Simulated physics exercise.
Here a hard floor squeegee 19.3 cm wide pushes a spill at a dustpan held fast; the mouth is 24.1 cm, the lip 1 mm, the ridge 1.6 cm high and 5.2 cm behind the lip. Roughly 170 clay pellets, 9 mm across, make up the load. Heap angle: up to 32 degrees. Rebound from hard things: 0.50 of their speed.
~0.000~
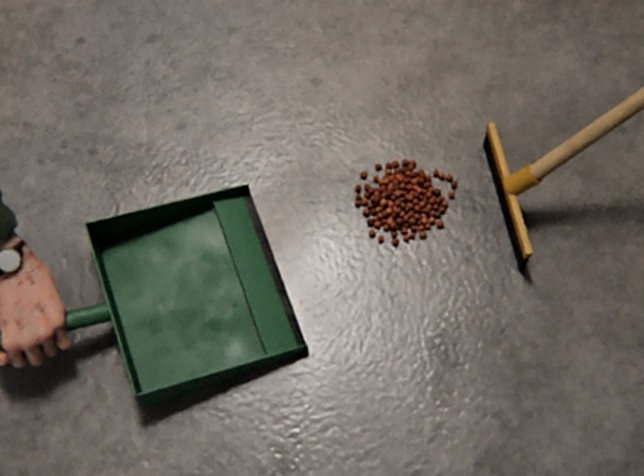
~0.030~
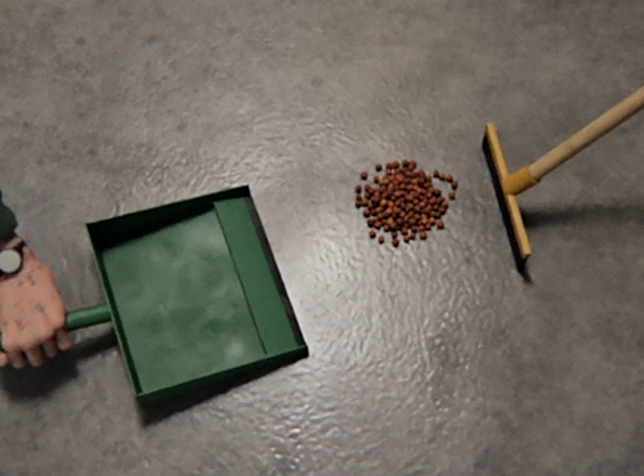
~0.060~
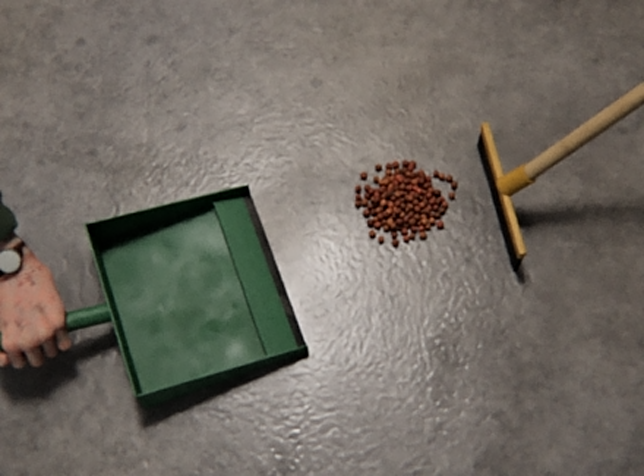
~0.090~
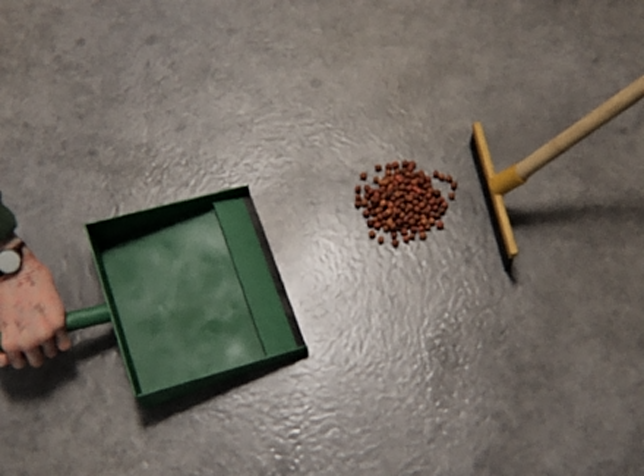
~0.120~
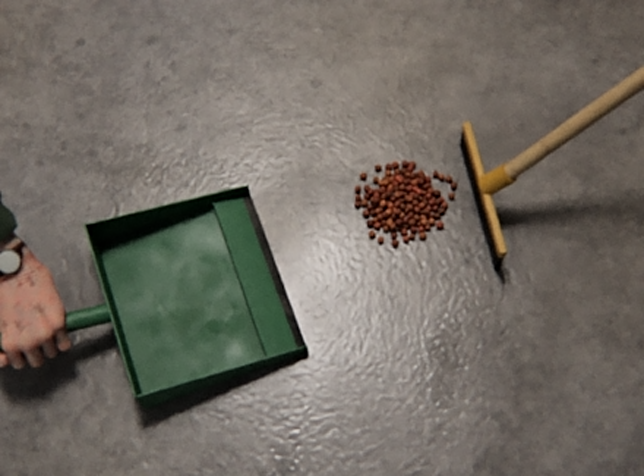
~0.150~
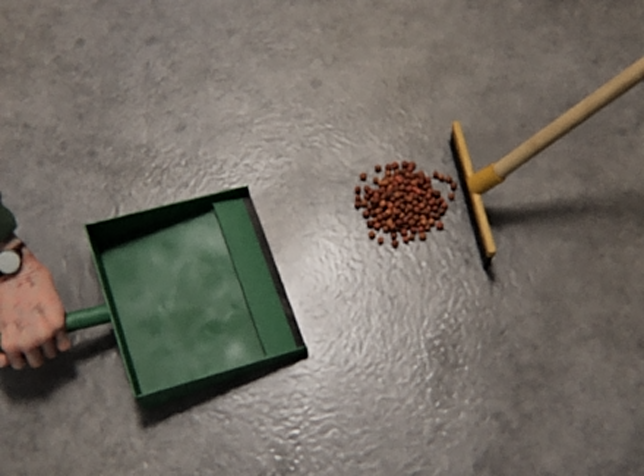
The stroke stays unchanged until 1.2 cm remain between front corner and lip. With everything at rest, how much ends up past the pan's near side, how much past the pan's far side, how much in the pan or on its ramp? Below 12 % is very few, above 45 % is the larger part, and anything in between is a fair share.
Past the pan's near side: Very few, past the pan's far side: A fair share, in the pan or on its ramp: A fair share.
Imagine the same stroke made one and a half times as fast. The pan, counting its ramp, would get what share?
Then some 30 in a hundred.
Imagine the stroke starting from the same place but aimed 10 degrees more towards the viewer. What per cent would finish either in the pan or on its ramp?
Estimate: 35 % in pan or on ramp.
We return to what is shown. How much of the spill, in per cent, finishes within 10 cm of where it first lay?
Around 0 in a hundred.
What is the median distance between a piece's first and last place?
Somewhere around 22 centimetres.
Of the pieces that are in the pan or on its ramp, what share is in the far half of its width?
Around 100 percent.
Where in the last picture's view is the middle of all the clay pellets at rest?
(252, 203).
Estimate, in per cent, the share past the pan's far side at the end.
Share at rest: Approx. 40 per cent.
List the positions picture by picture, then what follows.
Blade from (527, 254) to (491, 129), moved 0.0 cm, 0 of the pieces shifted so far; middle of the pieces at (402, 200); pan at (186, 300), in the first picture.
Blade from (526, 254) to (489, 129), moved 0.2 cm, 0 of the pieces shifted so far; middle of the pieces at (402, 200), in the second picture.
Blade from (521, 254) to (484, 129), moved 0.8 cm, 0 of the pieces shifted so far; middle of the pieces at (402, 200), in the third picture.
Blade from (512, 254) to (476, 129), moved 1.9 cm, 0 of the pieces shifted so far; middle of the pieces at (402, 201), in the fourth picture.
Blade from (502, 253) to (466, 128), moved 3.3 cm, 0 of the pieces shifted so far; middle of the pieces at (402, 201), in the fifth picture.
Blade from (491, 253) to (456, 128), moved 4.7 cm, 0 of the pieces shifted so far; middle of the pieces at (402, 201); pan at (185, 302). Its pace works out near 0.47 m/s, heading 25 degrees away from the viewer's side, in the sixth picture.
After 0.44 s, middle of the blade 15 cm from the lip; 0 % over the lip, far side 5 %, near side 0 %.
After 0.63 s, middle of the blade 7 cm from the lip; 0 % over the lip, far side 25 %, near side 0 %.
Then, at 0.94 s, middle of the blade 3 cm from the lip; 25 % over the lip, far side 40 %, near side 0 %.
By 1.3 s all is still; near side 0 %, far side 40 %, pan 25 %, in front of the lip or behind the blade 35 %.
